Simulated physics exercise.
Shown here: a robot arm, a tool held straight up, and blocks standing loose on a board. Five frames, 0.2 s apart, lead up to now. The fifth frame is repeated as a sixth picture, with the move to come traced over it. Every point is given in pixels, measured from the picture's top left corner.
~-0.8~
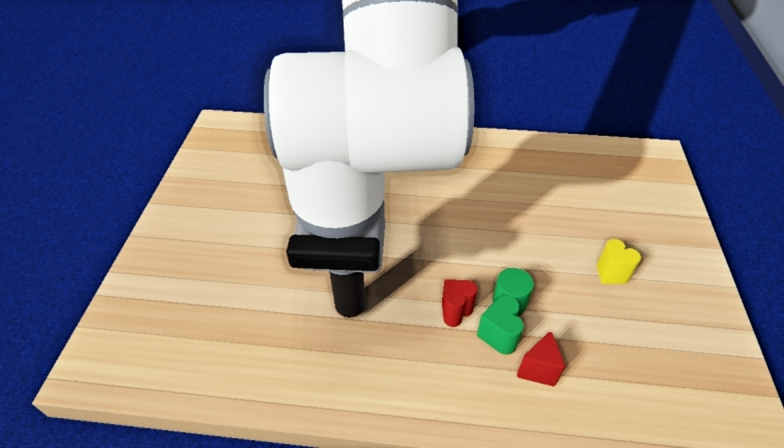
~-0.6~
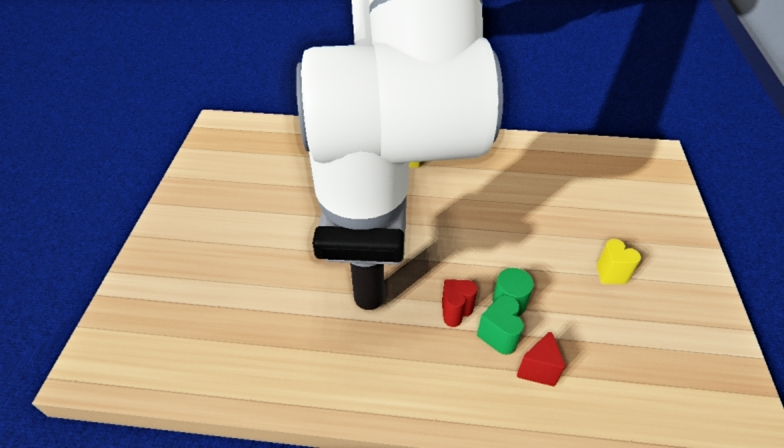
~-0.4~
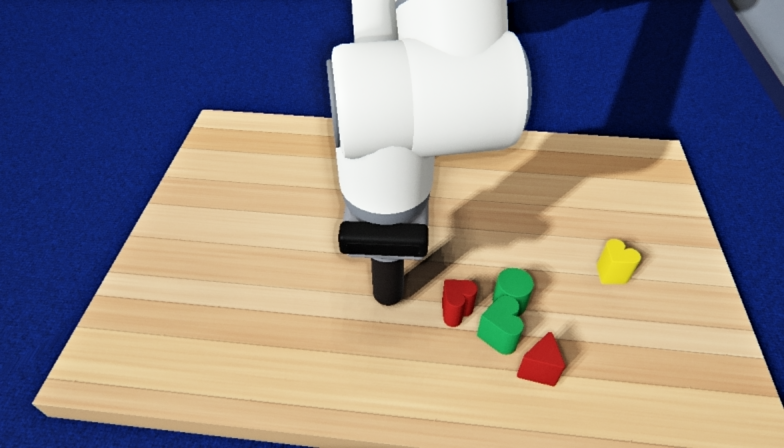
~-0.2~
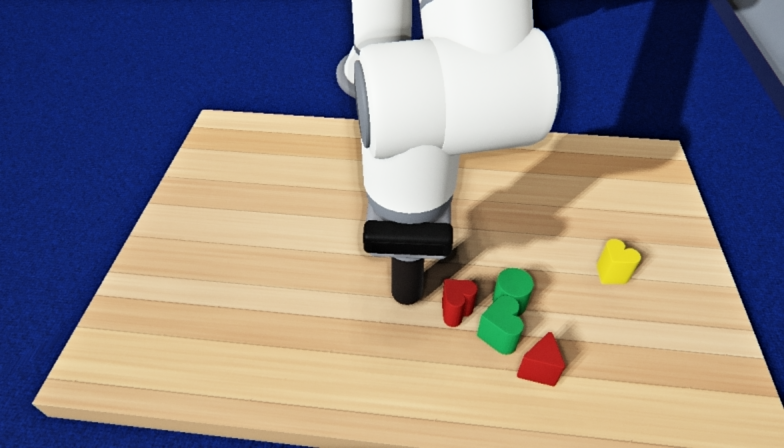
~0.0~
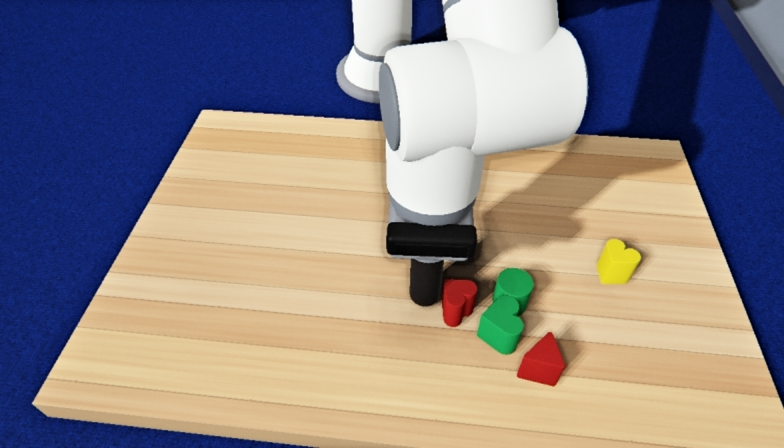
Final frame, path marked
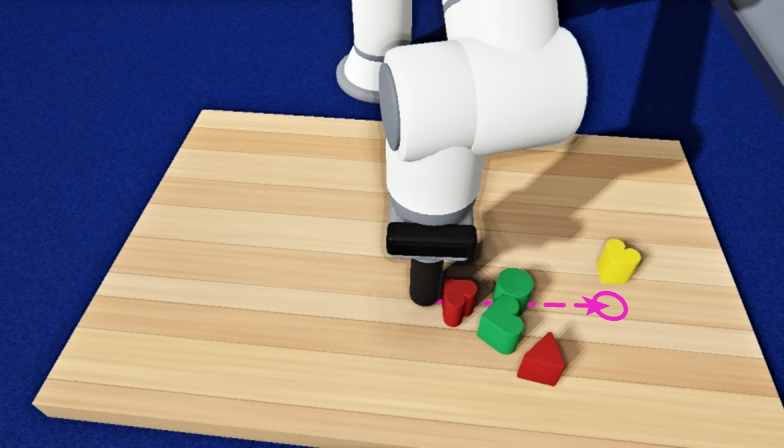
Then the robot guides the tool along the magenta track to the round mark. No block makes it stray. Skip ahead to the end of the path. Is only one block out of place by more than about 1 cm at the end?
No, that is not what happens.
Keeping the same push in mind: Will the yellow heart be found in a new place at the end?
That would be a yes.
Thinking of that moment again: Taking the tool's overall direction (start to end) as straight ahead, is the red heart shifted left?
That would be a no.
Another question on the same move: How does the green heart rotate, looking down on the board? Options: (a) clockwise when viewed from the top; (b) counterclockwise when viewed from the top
Option a.
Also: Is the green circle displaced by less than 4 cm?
Short answer: No.
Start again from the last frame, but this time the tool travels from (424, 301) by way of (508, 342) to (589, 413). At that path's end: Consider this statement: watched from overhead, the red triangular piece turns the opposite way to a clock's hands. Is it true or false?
It is false.
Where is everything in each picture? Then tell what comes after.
Tip of the tool at (350, 306), middles of tops, red heart at (459, 291), green heart at (505, 314), green circle at (516, 281), yellow heart at (622, 252), in the first frame.
Tool at (369, 298), nothing pushed, in the second frame.
Tool at (388, 294), nothing pushed, in the third frame.
Tool at (407, 294), nothing pushed, in the fourth frame.
Tool at (425, 295), red heart at (459, 291), green heart at (505, 314), green circle at (516, 281), yellow heart at (622, 252), in the fifth frame.
The line goes straight from (424, 301) to (610, 306).
What follows on the original path. One third of the way, tool at (488, 298); red heart at (509, 305), turned 65° clockwise; green heart at (531, 333), turned 30° clockwise; green circle at (525, 280).
Two thirds of the way, tool at (550, 299); red heart at (529, 309), turned 95° clockwise; green heart at (538, 342), turned 40° clockwise; green circle at (584, 272).
At the end, tool at (613, 300); red heart at (529, 309), turned 95° clockwise; green heart at (538, 342), turned 40° clockwise; green circle at (627, 260); yellow heart at (633, 237).
